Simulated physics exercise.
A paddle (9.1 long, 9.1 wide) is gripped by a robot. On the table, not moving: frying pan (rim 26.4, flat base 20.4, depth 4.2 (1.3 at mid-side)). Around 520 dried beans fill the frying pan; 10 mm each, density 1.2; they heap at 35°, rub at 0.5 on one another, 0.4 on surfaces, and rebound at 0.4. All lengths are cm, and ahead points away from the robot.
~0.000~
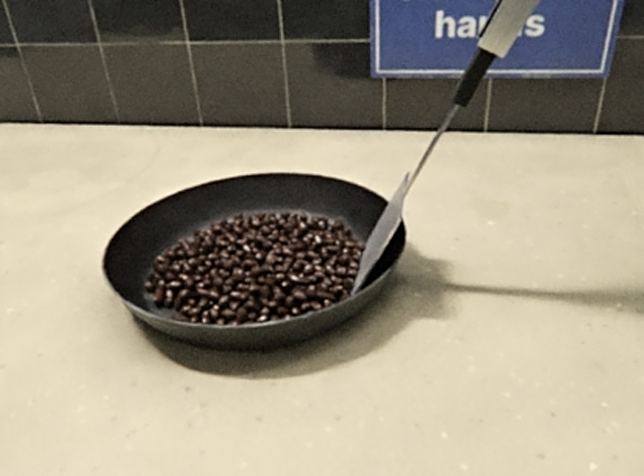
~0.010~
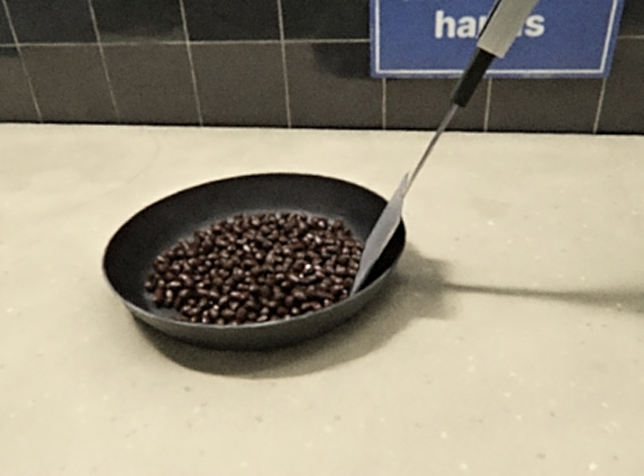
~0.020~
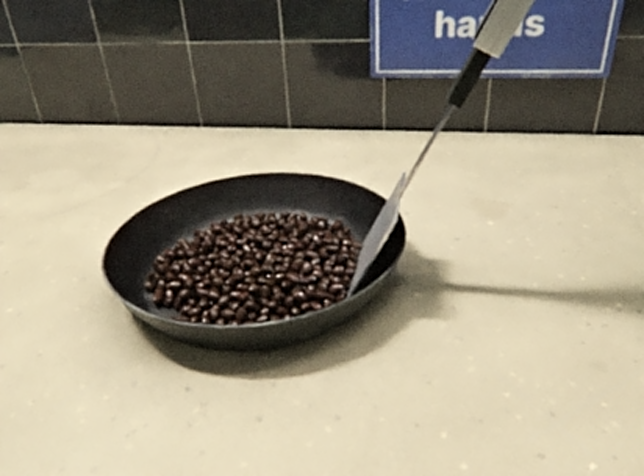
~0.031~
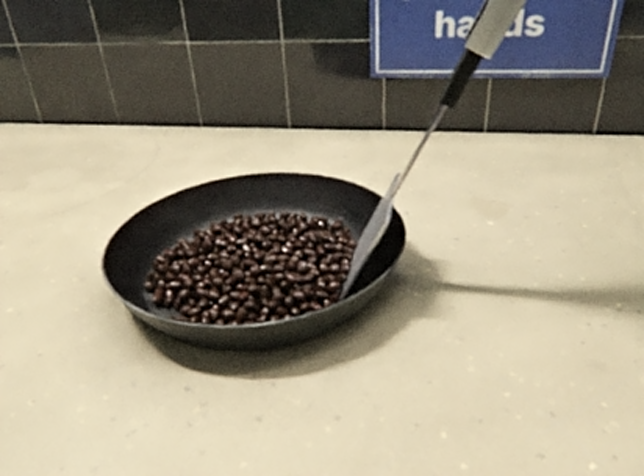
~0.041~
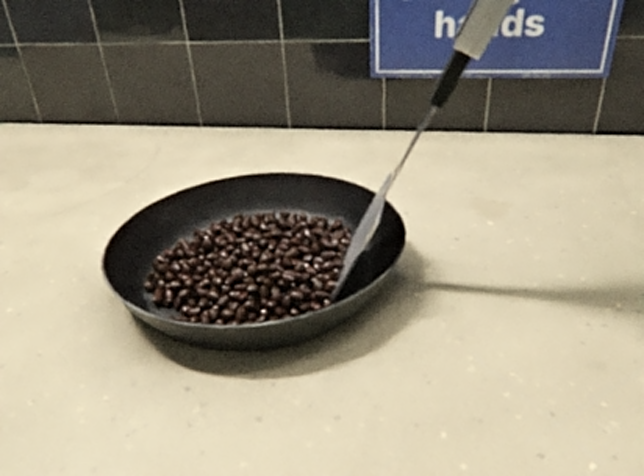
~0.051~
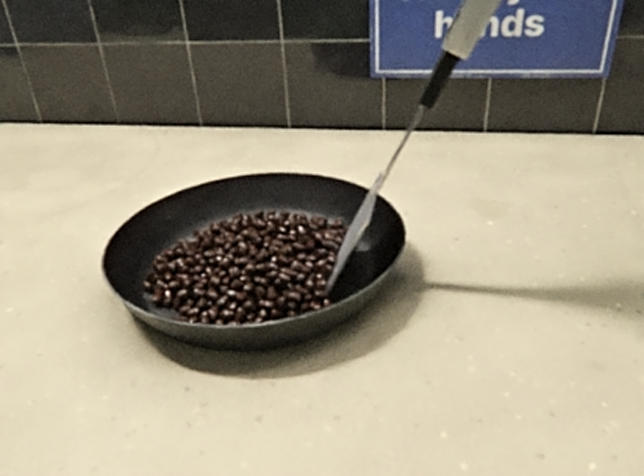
A dark frying pan sits on a pale speckled countertop, seen from the front and slightly above, with dark tiles and part of a blue sign behind. Glossy dark brown beans are heaped inside it, and a metal spatula with a black and light grey handle slants into its right side. The spatula slides slowly left against the beans, while the pan and camera stay still.
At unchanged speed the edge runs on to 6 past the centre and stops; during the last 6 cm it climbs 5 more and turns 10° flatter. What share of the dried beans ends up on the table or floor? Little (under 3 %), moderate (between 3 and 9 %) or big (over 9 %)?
Share on the table or floor: Little (under 3 %).
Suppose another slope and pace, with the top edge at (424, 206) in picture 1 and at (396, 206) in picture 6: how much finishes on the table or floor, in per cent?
Some 0 per cent.
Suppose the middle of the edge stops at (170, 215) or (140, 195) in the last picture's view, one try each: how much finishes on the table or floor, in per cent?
Some 5 and 20 per cent.
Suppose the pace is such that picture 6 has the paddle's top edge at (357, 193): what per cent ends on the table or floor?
Some 10 per cent.
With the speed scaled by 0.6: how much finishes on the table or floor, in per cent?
About 0 per cent.
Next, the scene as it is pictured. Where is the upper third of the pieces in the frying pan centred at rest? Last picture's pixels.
Near (166, 245).
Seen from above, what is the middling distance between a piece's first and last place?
Roughly 5 cm.
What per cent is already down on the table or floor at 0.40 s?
Some 0 per cent.
After 0.11 s, sloping 64°, highest piece 5 above the table; 515 in the frying pan.
After 0.17 s, sloping 60°, highest piece 4 above the table; 515 in the frying pan.
After 0.40 s, sloping 54°, highest piece 5 above the table; 513 in the frying pan, 2 on the table or floor.
After 1.45 s, sloping 54°, highest piece 5 above the table; 513 in the frying pan, 2 on the table or floor.
In the end, 513 in the frying pan, 2 on the table or floor. That is 0 % on the table or floor.
